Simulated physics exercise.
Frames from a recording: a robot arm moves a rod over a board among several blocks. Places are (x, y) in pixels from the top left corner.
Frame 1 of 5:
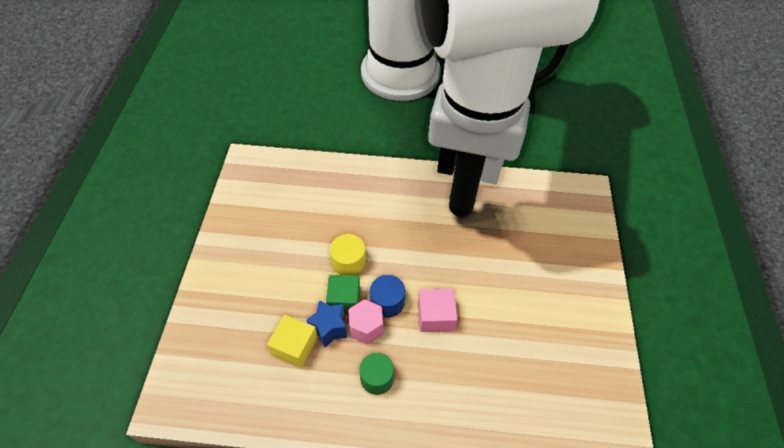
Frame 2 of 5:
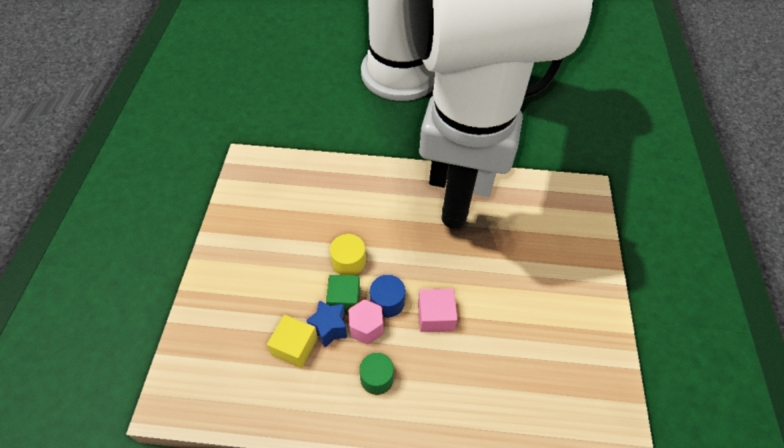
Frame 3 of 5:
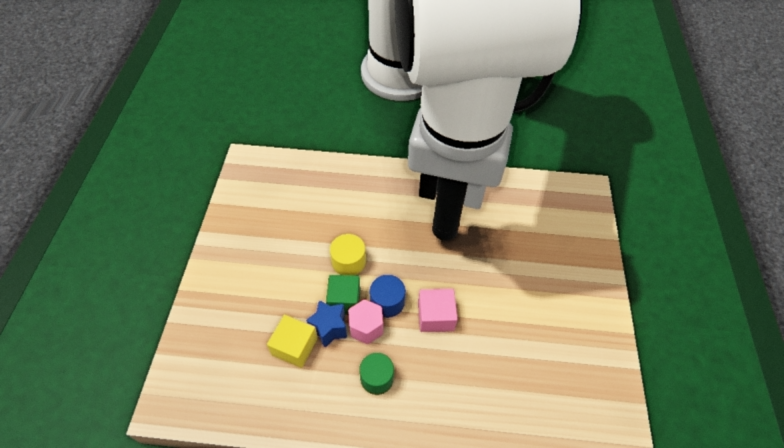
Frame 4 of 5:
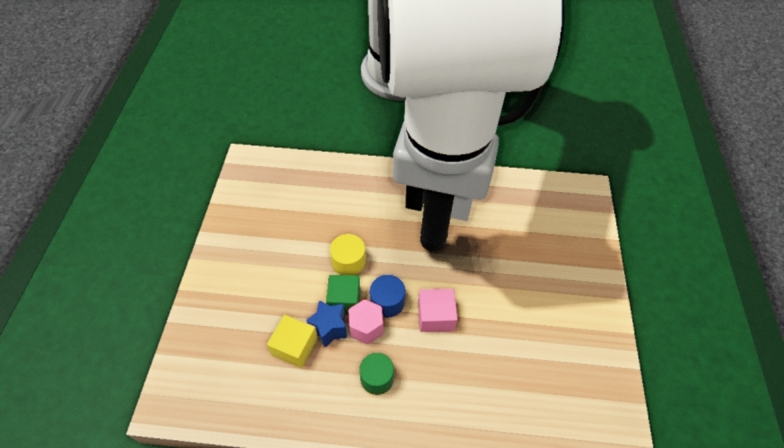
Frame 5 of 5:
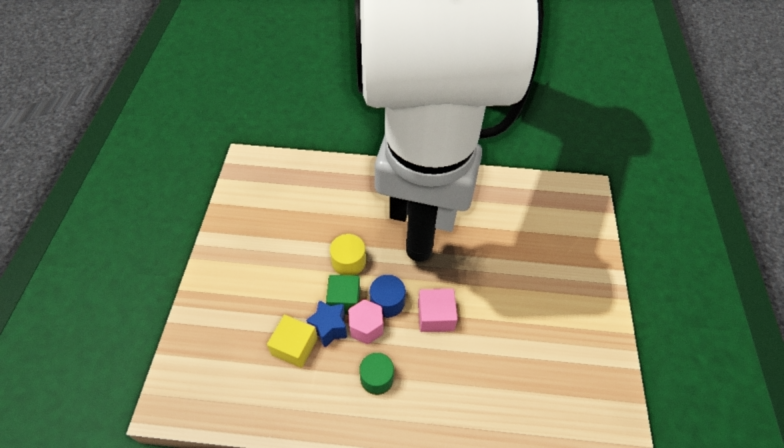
On a wooden board with a green surface around it, a robot arm moved a black rod steadily down and to the left, toward a cluster of colored blocks that all stayed still.
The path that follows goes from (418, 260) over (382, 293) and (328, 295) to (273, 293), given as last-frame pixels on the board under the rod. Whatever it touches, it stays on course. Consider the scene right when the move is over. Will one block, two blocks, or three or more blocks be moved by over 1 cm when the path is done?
There will be three or more blocks that move more than 1 cm.
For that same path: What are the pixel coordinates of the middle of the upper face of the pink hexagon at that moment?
Its top face will be centred at roughly (353, 347).
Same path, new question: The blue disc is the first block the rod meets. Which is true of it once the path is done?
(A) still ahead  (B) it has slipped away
B - it has slipped away.
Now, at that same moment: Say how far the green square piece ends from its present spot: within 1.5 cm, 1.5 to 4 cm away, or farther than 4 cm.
Result: Over 4 cm.
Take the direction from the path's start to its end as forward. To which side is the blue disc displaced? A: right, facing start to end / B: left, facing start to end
The answer is B.
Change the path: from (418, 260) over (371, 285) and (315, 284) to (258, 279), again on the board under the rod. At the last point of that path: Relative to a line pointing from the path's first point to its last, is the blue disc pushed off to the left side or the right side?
Pushed left.
What follows on the original path. One third of the way, rod at (381, 285); pink hexagon at (357, 341), turned 15° clockwise; blue disc at (374, 310).
Two thirds of the way, rod at (325, 287); blue star-shaped block at (322, 318), turned 10° anticlockwise; green square piece at (295, 290), turned 20° anticlockwise; pink hexagon at (353, 347); blue disc at (364, 314).
At the end, rod at (270, 285); blue star-shaped block at (322, 318), turned 10° anticlockwise; green square piece at (242, 299), turned 60° anticlockwise; pink hexagon at (353, 347); blue disc at (364, 314).
